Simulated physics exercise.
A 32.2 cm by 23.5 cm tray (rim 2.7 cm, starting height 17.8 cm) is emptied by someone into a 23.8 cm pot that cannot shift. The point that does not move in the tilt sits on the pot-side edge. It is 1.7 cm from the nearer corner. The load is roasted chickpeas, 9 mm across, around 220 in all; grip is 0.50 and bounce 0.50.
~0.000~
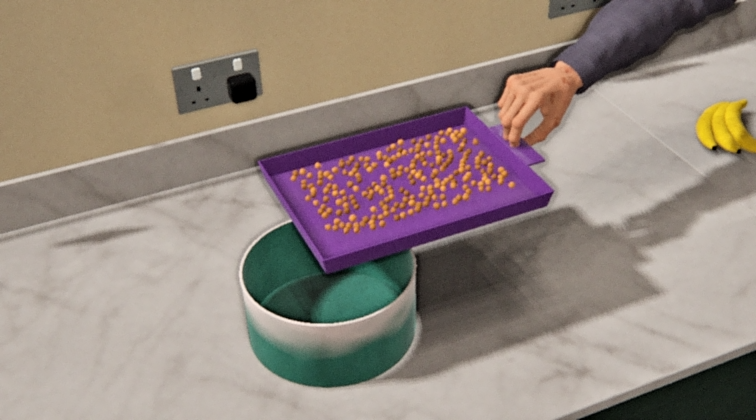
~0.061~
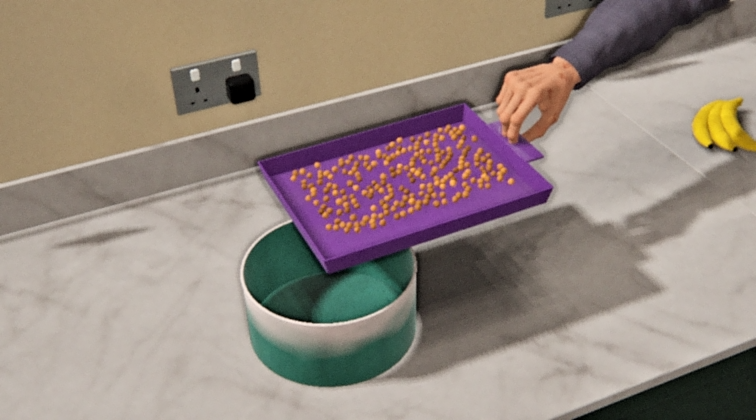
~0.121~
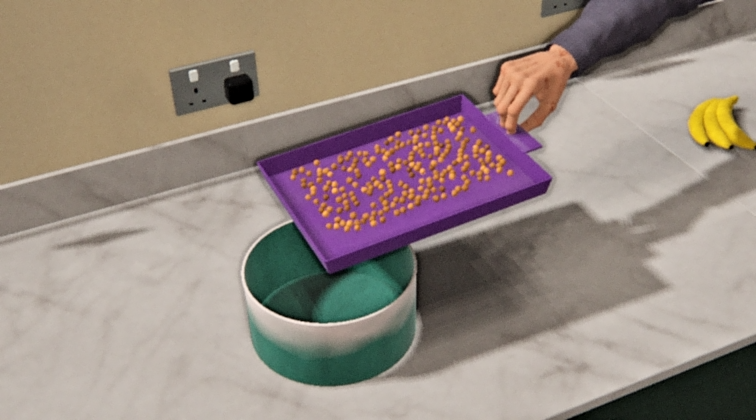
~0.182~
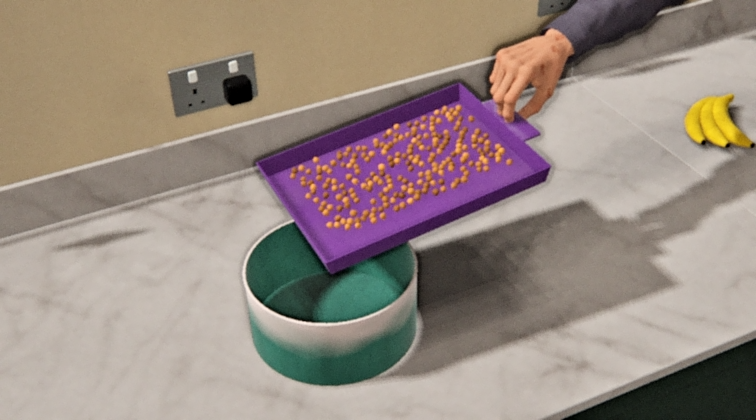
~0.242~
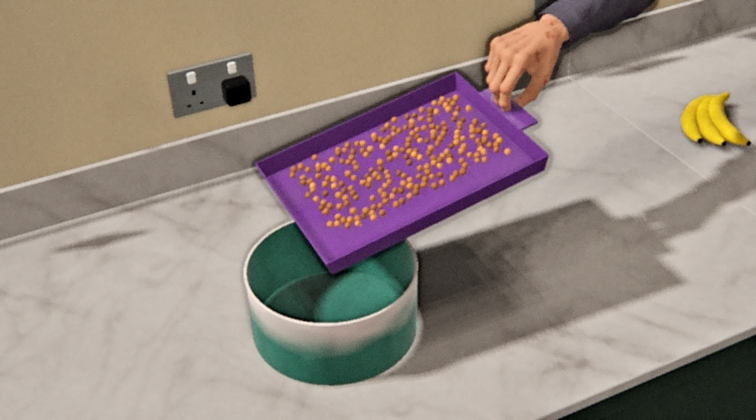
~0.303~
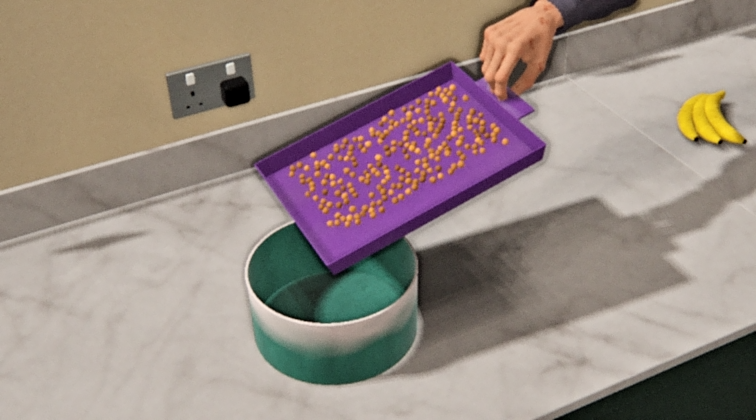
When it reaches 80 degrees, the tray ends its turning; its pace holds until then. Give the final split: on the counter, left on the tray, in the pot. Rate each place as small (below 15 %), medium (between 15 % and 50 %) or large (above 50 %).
Counter - small; tray - large; pot - small.
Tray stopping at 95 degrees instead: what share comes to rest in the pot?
Then about 55 per cent.
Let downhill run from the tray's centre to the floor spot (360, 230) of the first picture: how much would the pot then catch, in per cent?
Estimate: Near 0 per cent.
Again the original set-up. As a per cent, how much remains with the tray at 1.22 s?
I'd put it at roughly 95 per cent.
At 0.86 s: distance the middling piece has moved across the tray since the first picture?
Roughly 15 cm.
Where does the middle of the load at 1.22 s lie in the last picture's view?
Expected load position: Near (294, 212).
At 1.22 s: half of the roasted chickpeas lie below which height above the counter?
Around 20 cm up.
After 0.86 s, tilt 45 degrees; the tray holds 100 %, the pot 0 %.
After 1.22 s, tilt 66 degrees; the tray holds 95 %, the pot 0 %.
After 1.68 s, tilt 80 degrees; the tray holds 95 %, the pot 0 %.
In the end, at 2.5 s, counter 5 %, tray 95 %, pot 5 %.
